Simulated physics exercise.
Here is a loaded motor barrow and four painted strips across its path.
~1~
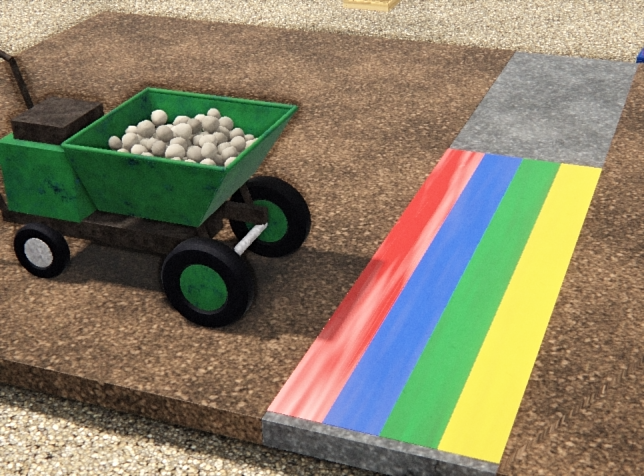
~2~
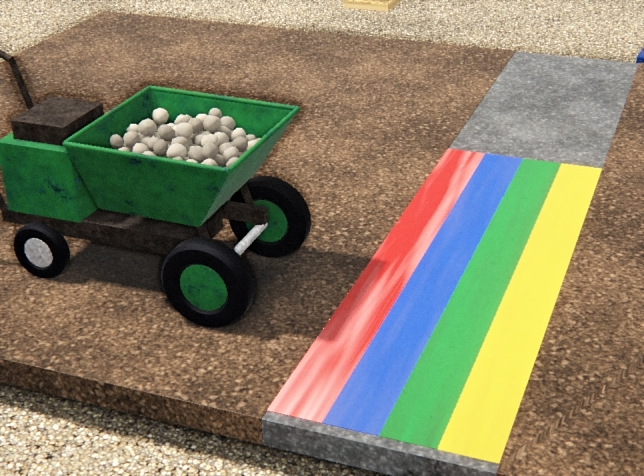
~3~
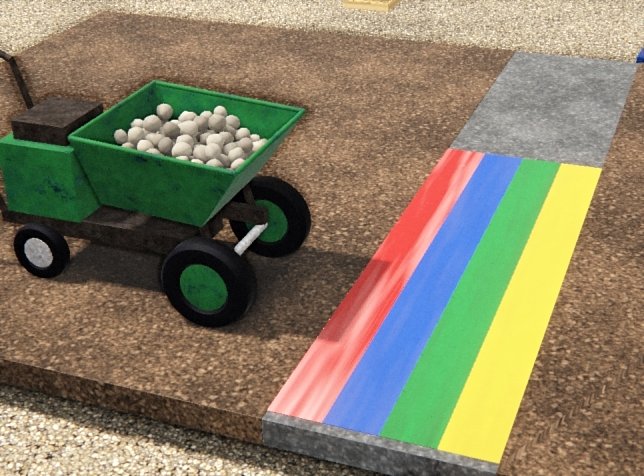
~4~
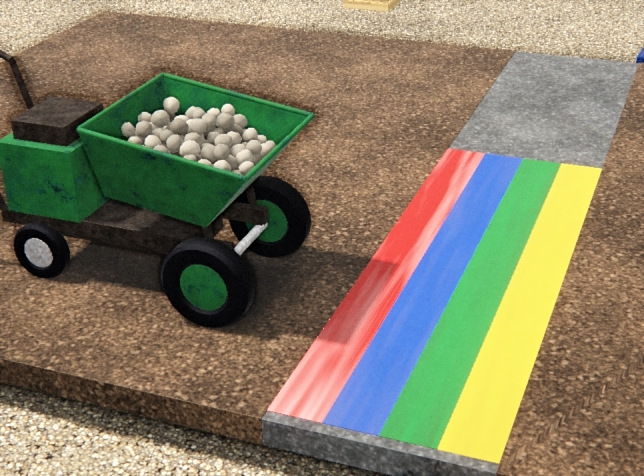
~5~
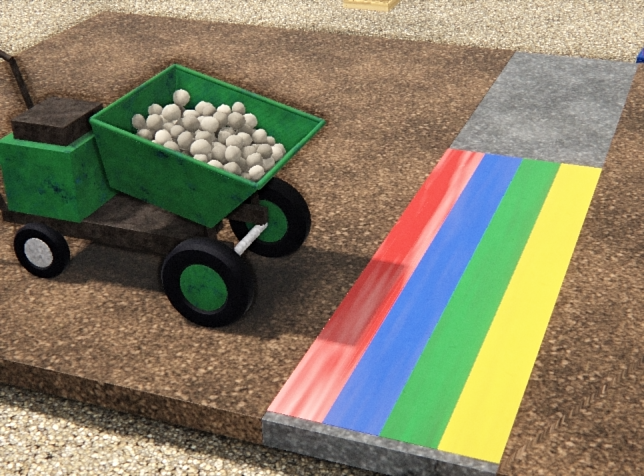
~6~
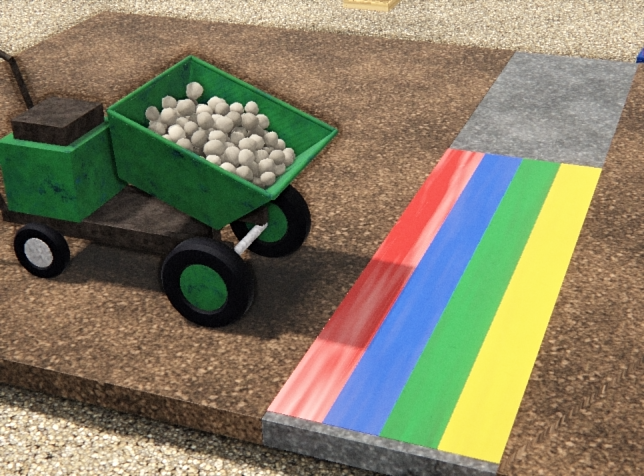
On a brown, gritty surface, a green motor barrow loaded with rounded, pale pebbles stands left of four painted strips, red, blue, green and yellow. Its skip starts level, then tilts gradually toward the right, its back rising and its lip edging outward, until it is clearly tipped, pebbles still inside.
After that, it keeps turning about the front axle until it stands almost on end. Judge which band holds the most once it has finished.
Most on it: Blue.
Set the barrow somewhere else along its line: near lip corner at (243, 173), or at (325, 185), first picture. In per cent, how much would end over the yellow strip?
The first spot gives roughly 10 %; the second gives roughly 30 %.
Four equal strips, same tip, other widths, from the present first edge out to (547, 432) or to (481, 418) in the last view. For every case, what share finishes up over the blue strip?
The first case gives around 40 %, the second around 30 %.
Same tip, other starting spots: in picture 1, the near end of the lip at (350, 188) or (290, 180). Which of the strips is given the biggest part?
First spot: The yellow strip; second spot: The green one.
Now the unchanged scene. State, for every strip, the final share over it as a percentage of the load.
Red strip 15 %, blue strip 35 %, green strip 15 %, yellow strip 10 %.
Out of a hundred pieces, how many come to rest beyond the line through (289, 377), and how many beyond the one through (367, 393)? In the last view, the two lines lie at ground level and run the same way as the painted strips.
About 80 % and 40 %.
Soon after the last picture, skip tipped steeply; all in the skip.
A little later, skip tipped right over; most in the skip; a small part over the red strip; a small part over the blue strip; a stray few over the green strip.
Later still, skip tipped right over; about a quarter in the skip; a small part over the red strip; about a third over the blue strip; a small part over the green strip; a small part over the yellow strip; a stray few off the paint.
At rest, skip tipped right over; about a quarter in the skip; a small part over the red strip; about a third over the blue strip; a small part over the green strip; a small part over the yellow strip; a stray few off the paint.
